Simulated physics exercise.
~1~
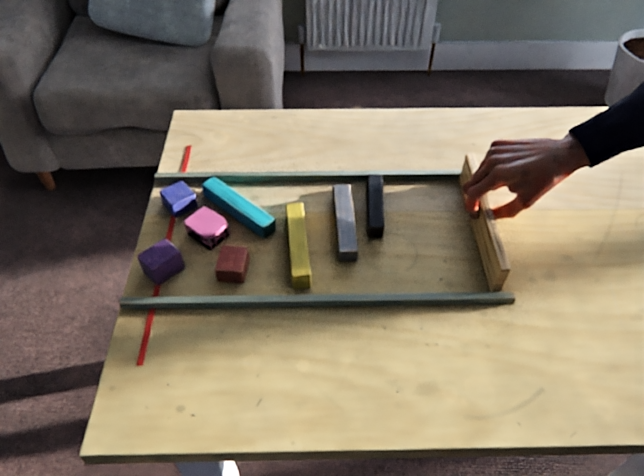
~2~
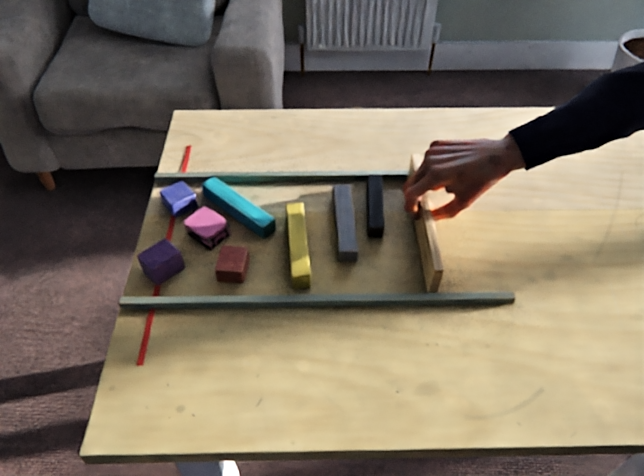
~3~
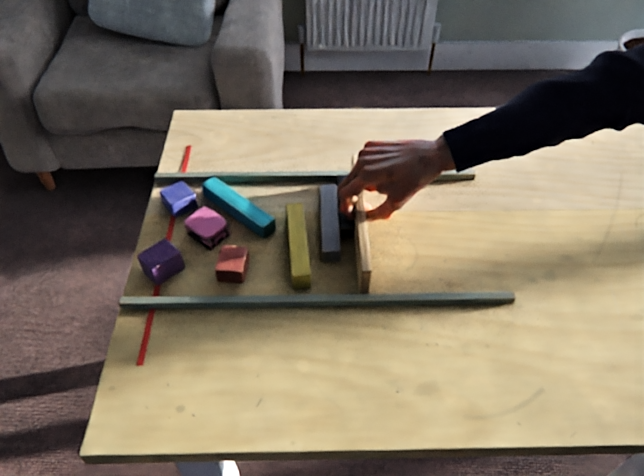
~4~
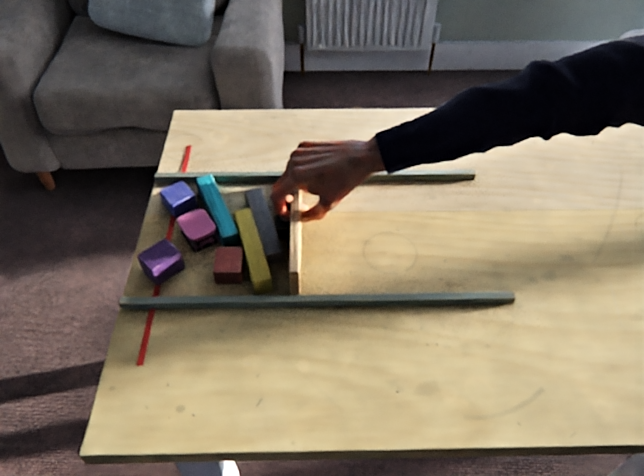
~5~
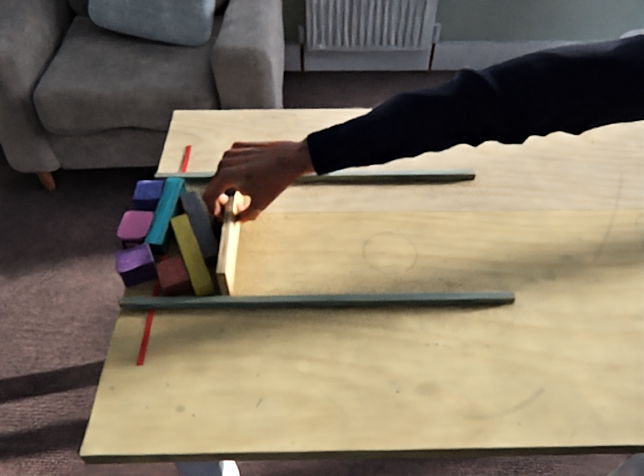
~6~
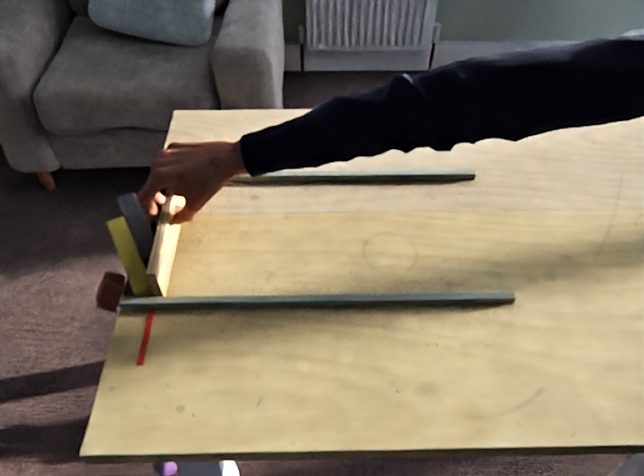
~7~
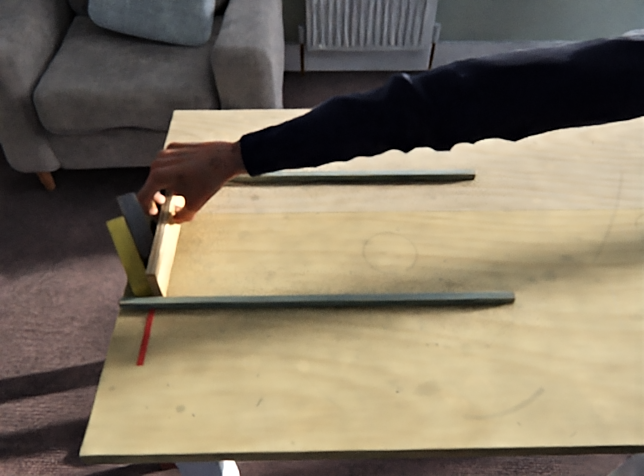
A light wooden table stands before a grey armchair and a radiator, seen from above at a slight angle. Between two dark green rails, purple, blue, pink and red blocks lie at the left near a strip of red tape, with turquoise, yellow, grey and black sticks to their right. A hand slides an upright wooden board steadily left, gathering the sticks and pressing them against the blocks. The pieces crowd over the left edge, and the blocks and turquoise stick drop off. The board stops near the tape, with yellow, grey and black sticks still at the edge.
